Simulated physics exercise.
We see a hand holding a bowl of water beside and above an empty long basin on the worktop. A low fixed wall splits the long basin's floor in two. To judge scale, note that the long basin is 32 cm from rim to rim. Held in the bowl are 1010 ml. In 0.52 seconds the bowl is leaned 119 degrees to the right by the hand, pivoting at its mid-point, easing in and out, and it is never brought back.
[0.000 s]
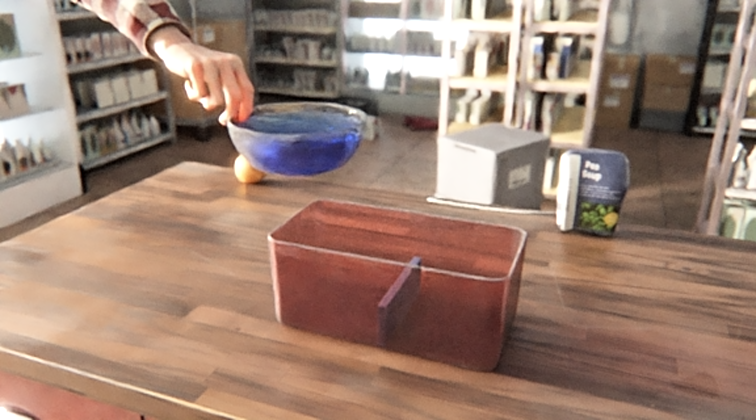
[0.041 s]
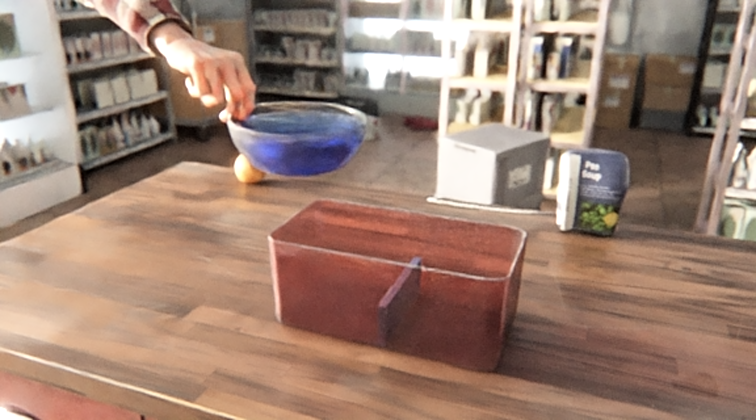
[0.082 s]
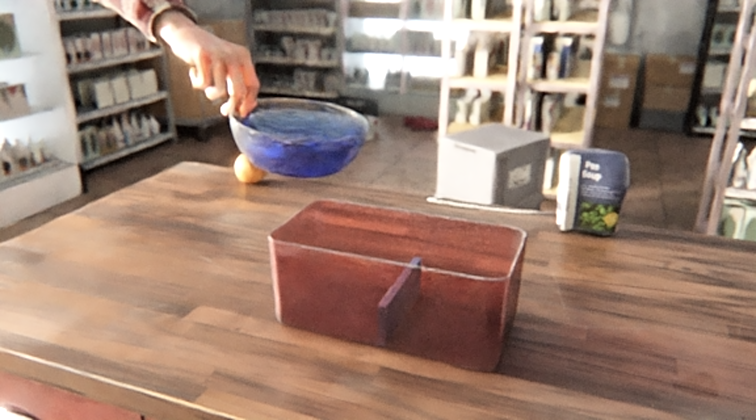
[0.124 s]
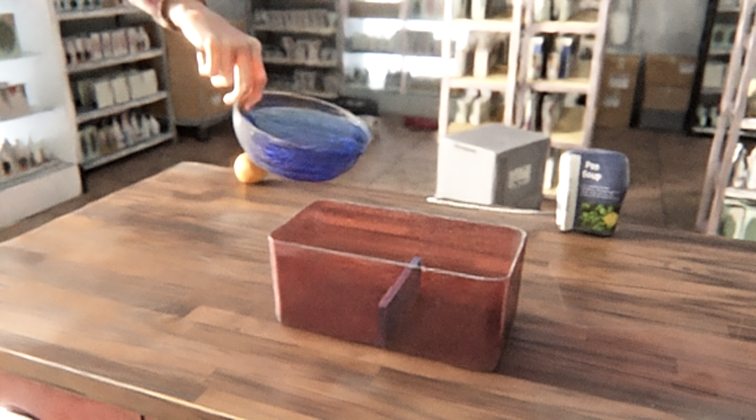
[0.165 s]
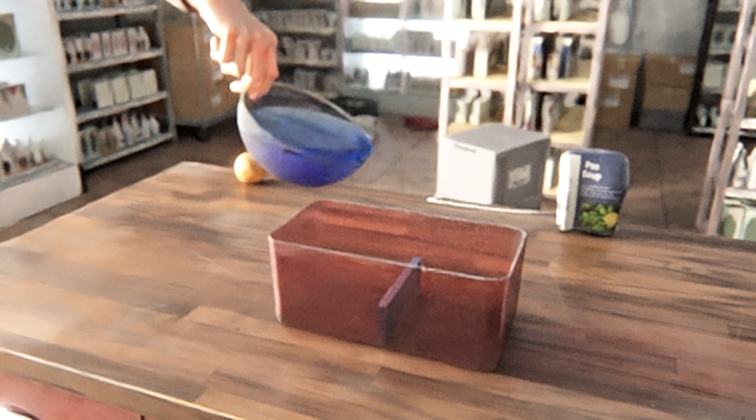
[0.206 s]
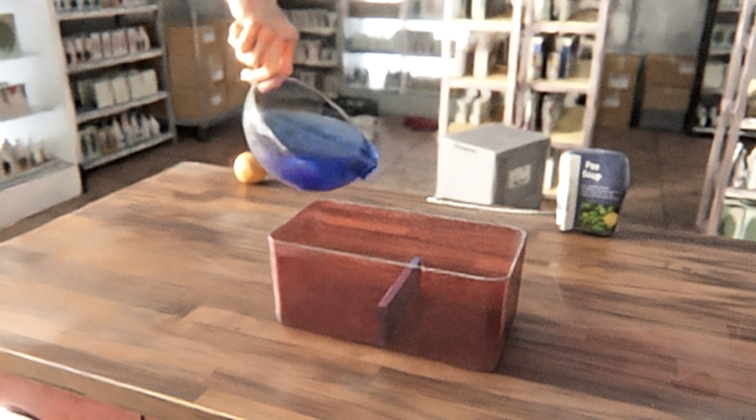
The footage shows a hand holding a clear bowl of blue liquid above a reddish, divided rectangular basin on a wooden worktop, then tilting it steeply to the right as the liquid shifts to the lowered rim.
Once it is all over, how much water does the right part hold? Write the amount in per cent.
The right part holds about 19 per cent.
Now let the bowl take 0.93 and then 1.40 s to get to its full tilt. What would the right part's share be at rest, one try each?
In order, 40 and 50 per cent.
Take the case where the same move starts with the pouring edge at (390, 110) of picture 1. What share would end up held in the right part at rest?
Then I'd expect something near 55 per cent.
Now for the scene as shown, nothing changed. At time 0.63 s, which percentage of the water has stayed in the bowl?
5 per cent or so.
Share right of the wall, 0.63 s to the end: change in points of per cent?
I'd say it grows by some 3.
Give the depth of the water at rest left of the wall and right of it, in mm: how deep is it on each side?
Depths at rest: Left around 30 mm, right around 8 mm.
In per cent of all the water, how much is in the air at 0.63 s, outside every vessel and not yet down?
I'd put it at about 20 per cent of the liquid.
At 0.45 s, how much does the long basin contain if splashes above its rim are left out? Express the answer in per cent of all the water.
Around 94 percent.
Then, 0.45 s in, the tilt is 114° and 1 per cent is still to pour, 81 is left of the wall and 13 right of it.
Then, 0.63 s in, the tilt is 119° and 5 per cent is still to pour, 58 is left of the wall and 15 right of it.
Then, 0.82 s in, the tilt is 119° and 0 per cent is still to pour, 66 is left of the wall and 17 right of it.
Then, 1.02 s in, the tilt is 119° and 0 per cent is still to pour, 70 is left of the wall and 19 right of it.
Finally, 70 per cent lies left of the wall, 19 right of it and 11 outside.
